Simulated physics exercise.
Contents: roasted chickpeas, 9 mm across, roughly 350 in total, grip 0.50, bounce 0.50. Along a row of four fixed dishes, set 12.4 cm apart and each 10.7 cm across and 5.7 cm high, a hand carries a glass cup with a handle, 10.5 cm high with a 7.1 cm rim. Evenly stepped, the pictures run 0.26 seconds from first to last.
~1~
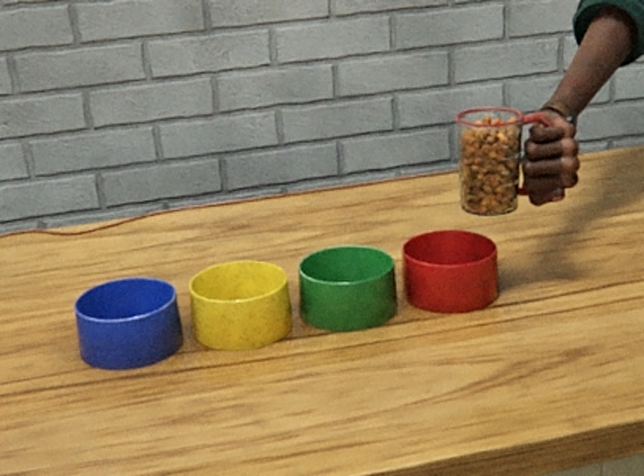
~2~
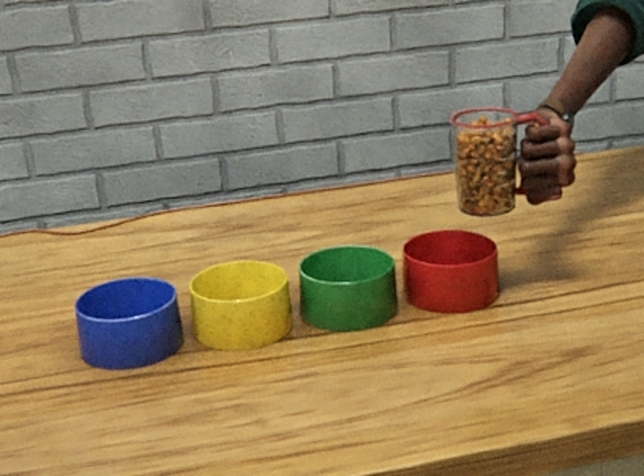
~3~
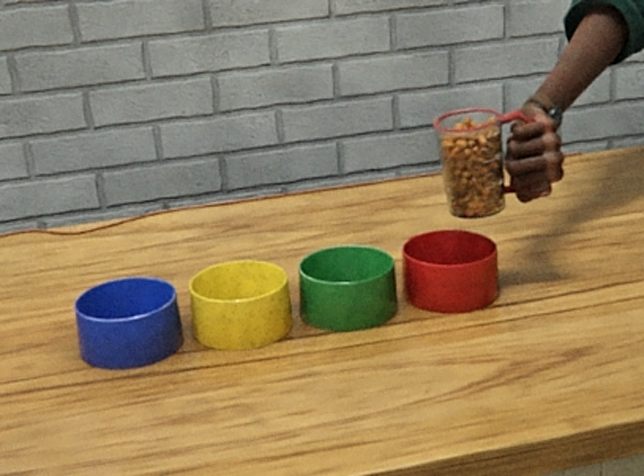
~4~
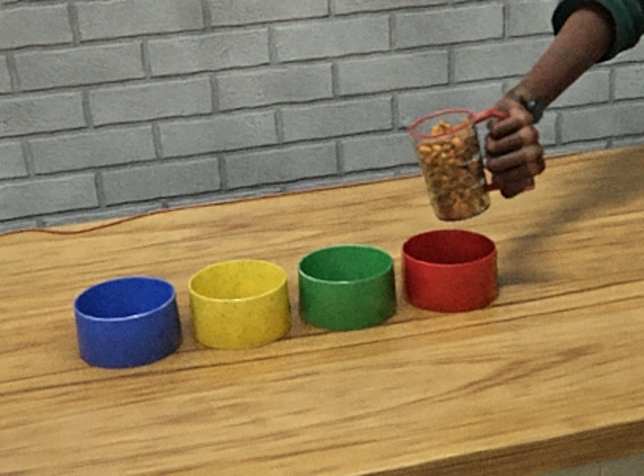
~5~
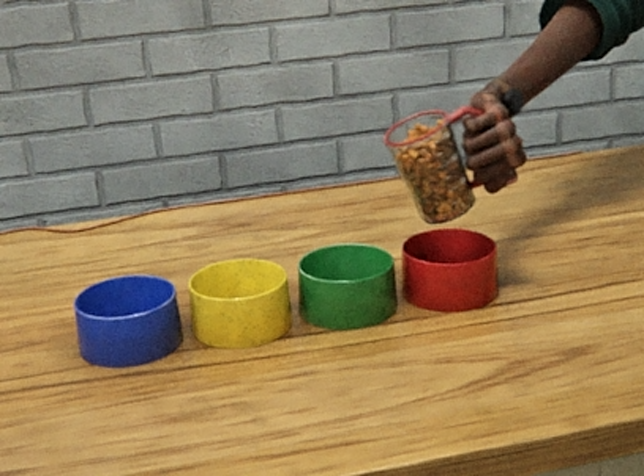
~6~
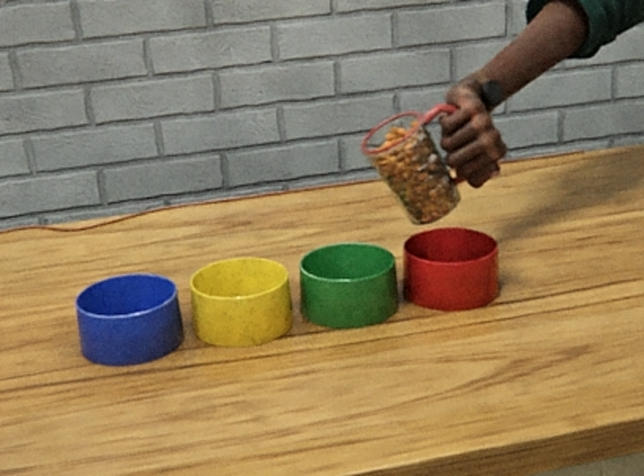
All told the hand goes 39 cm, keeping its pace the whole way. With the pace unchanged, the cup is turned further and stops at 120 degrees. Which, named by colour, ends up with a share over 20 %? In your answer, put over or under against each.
Red dish - under; blue dish - over; green dish - under; yellow dish - under; counter - over.
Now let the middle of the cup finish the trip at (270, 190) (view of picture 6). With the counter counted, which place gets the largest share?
That'd be yellow, it takes the most.
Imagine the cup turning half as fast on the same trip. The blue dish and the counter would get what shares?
Shares - blue: 90, counter: 10.
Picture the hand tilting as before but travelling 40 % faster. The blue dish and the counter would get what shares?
Blue: 70; counter: 30.
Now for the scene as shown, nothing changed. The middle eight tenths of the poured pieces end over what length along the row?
19 cm.
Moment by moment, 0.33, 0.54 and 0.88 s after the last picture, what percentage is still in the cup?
About 100, 95, 5 per cent.
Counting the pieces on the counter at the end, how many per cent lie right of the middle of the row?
Estimated share comes to about 0 per cent.
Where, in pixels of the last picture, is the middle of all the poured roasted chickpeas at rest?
Resting centre estimate: Around (108, 336).
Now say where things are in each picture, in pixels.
The first picture shows cup at (489, 162), tilt 0 degrees, lip at (459, 121), moved 0.0 cm; middle of the pieces at (490, 163); red dish at (449, 248); green dish at (346, 264); yellow dish at (238, 281); blue dish at (126, 299).
The second picture shows cup at (485, 163), tilt 2 degrees, lip at (454, 122), moved 0.5 cm; middle of the pieces at (486, 164).
The third picture shows cup at (472, 164), tilt 6 degrees, lip at (437, 127), moved 2.1 cm; middle of the pieces at (473, 165).
The fourth picture shows cup at (452, 167), tilt 13 degrees, lip at (412, 135), moved 4.4 cm; middle of the pieces at (453, 167).
The fifth picture shows cup at (432, 169), tilt 20 degrees, lip at (387, 143), moved 6.8 cm; middle of the pieces at (434, 169).
The sixth picture shows cup at (414, 170), tilt 27 degrees, lip at (364, 150), moved 9.2 cm; middle of the pieces at (415, 170); red dish at (450, 245); green dish at (347, 261); yellow dish at (239, 278); blue dish at (126, 295).
Then, 0.33 s after the last picture, tilt 73 degrees; cup holds 100 %.
Then, 0.54 s after the last picture, tilt 102 degrees; cup holds 95 %, blue 5 %.
Then, 0.88 s after the last picture, tilt 120 degrees; cup holds 5 %, blue 65 %.
In the end, red 0 %, blue 65 %, green 0 %, yellow 0 %, counter 35 %.
